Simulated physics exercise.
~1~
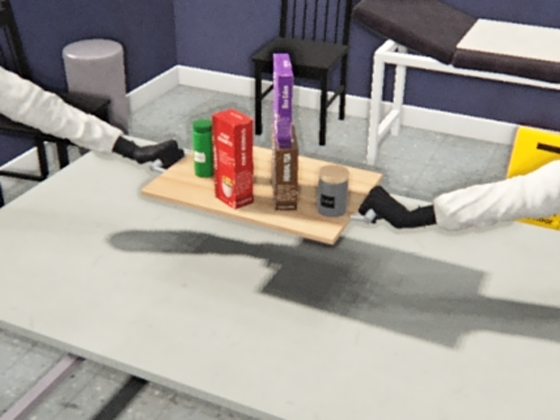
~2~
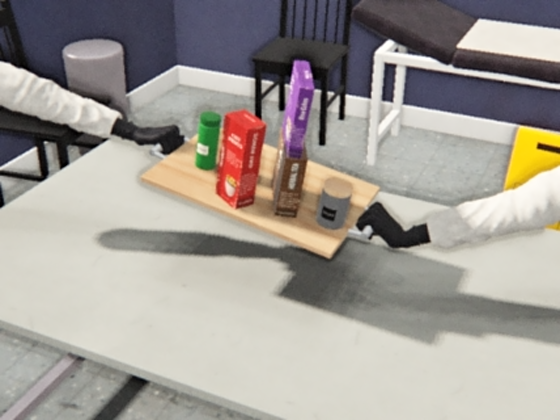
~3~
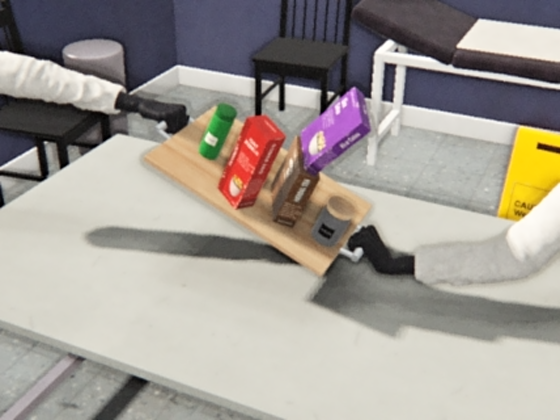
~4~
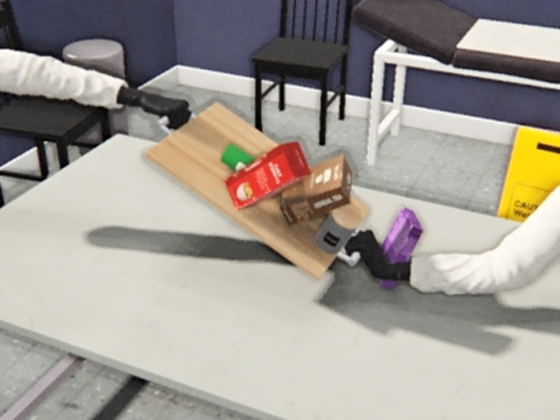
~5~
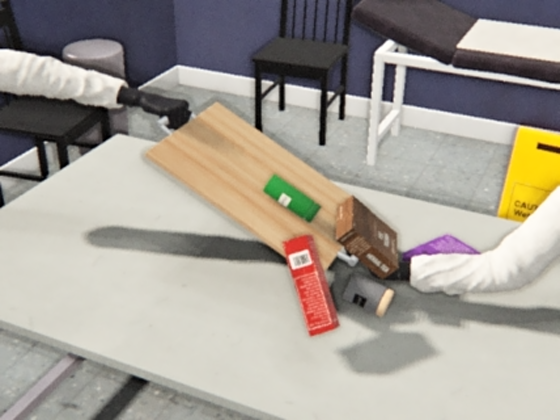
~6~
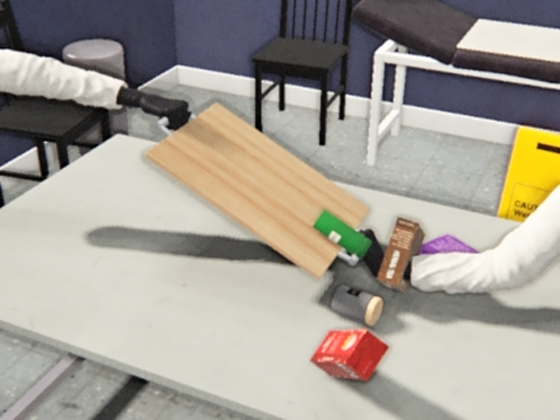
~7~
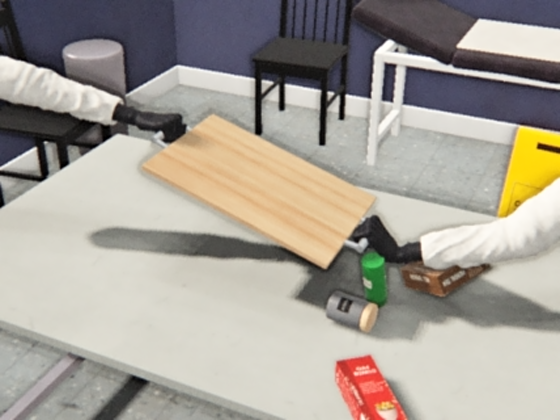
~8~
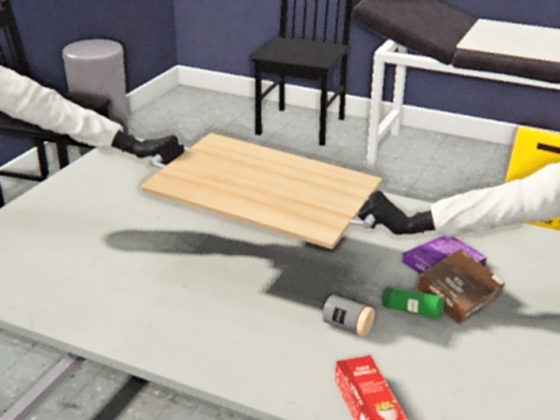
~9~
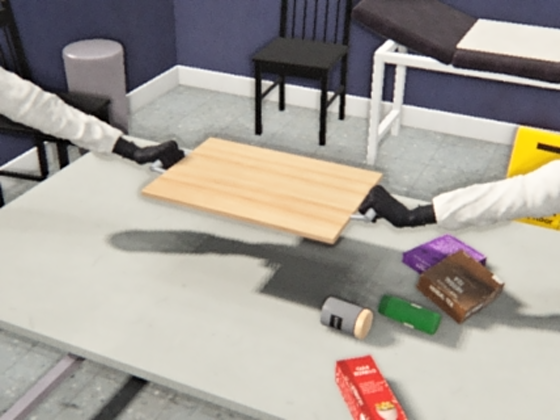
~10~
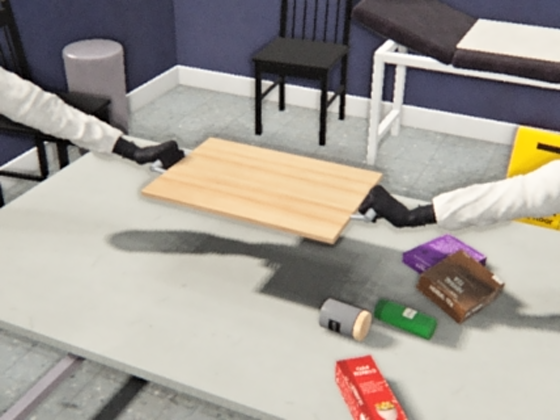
A plain wooden tray, held at each end by a black-gloved hand in a white sleeve, tilts right edge down above a pale table, seen from above in a room with dark chairs. On it stand a green shaker, a red carton, a brown packet with a purple packet behind, and a grey jar at right. All lean, and the purple packet falls off first, past the right hand. The red carton, brown packet and grey jar follow, then the green shaker. The hands level the empty tray, and all five items lie scattered on the table at right.
